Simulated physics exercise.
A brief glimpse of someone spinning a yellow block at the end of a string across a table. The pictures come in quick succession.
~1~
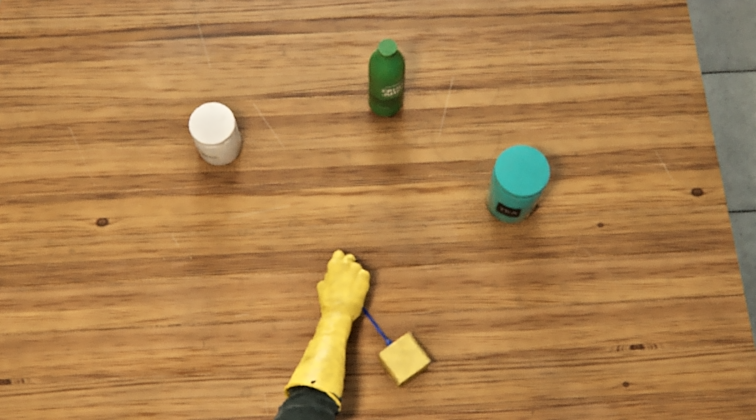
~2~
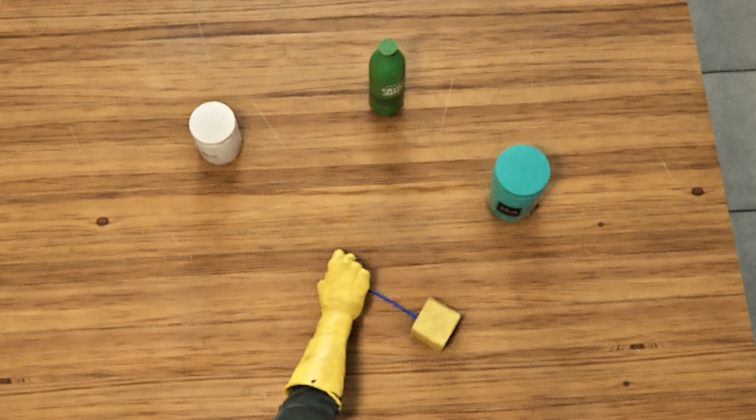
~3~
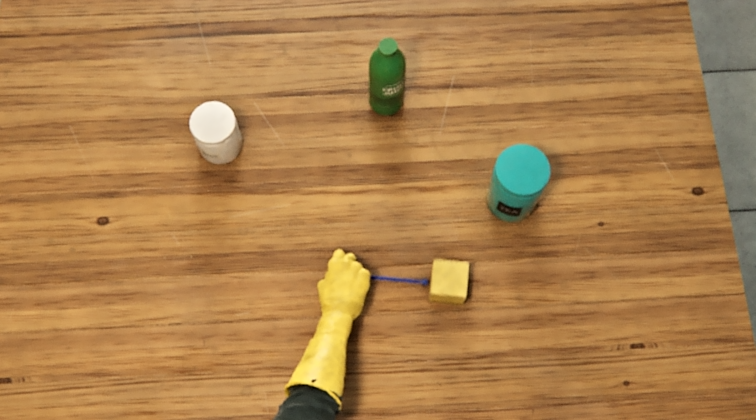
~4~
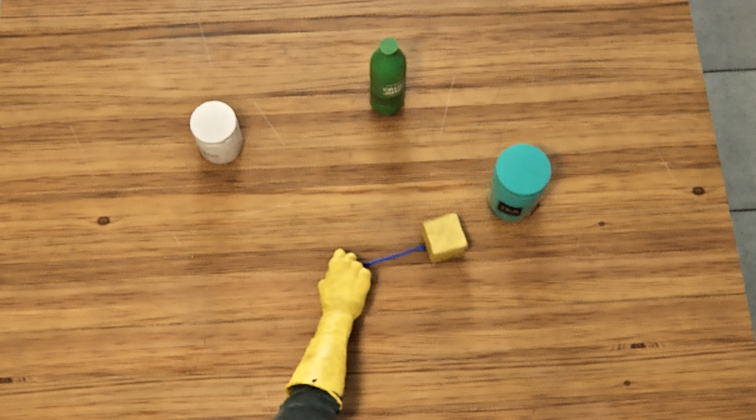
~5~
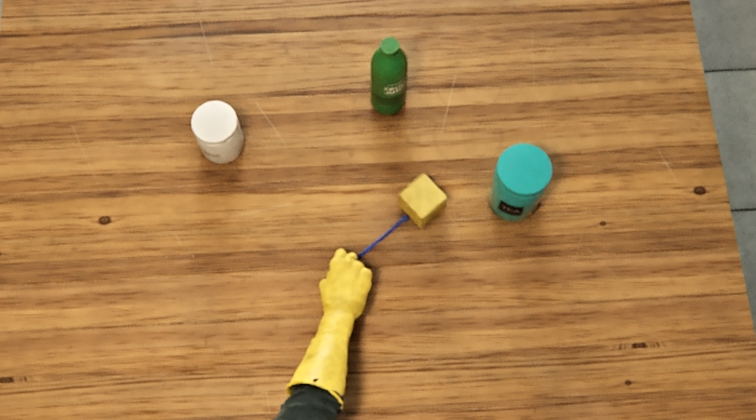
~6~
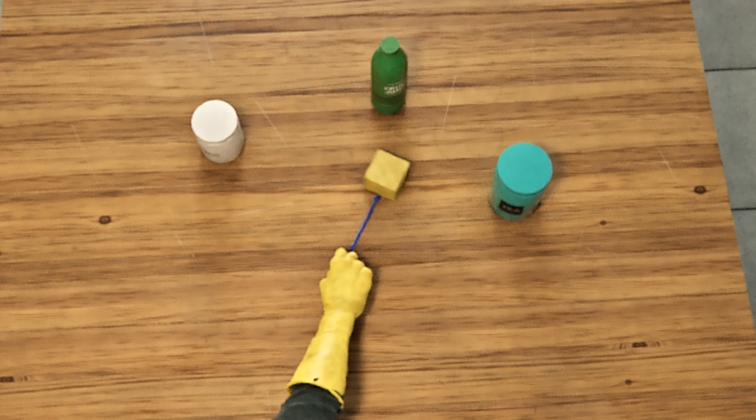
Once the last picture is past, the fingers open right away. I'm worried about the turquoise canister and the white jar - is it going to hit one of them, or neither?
At the end, the turquoise canister will receive no impact, the white jar will receive an impact.
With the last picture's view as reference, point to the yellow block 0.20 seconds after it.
It is somewhere near (250, 131).
Then, 0.08 s after the last picture, block near (306, 152).
Then, 0.20 s after the last picture, block near (250, 131); white jar pushed aside.
At rest, block near (246, 125); white jar pushed aside. The turquoise canister stays untouched and the white jar gets hit.
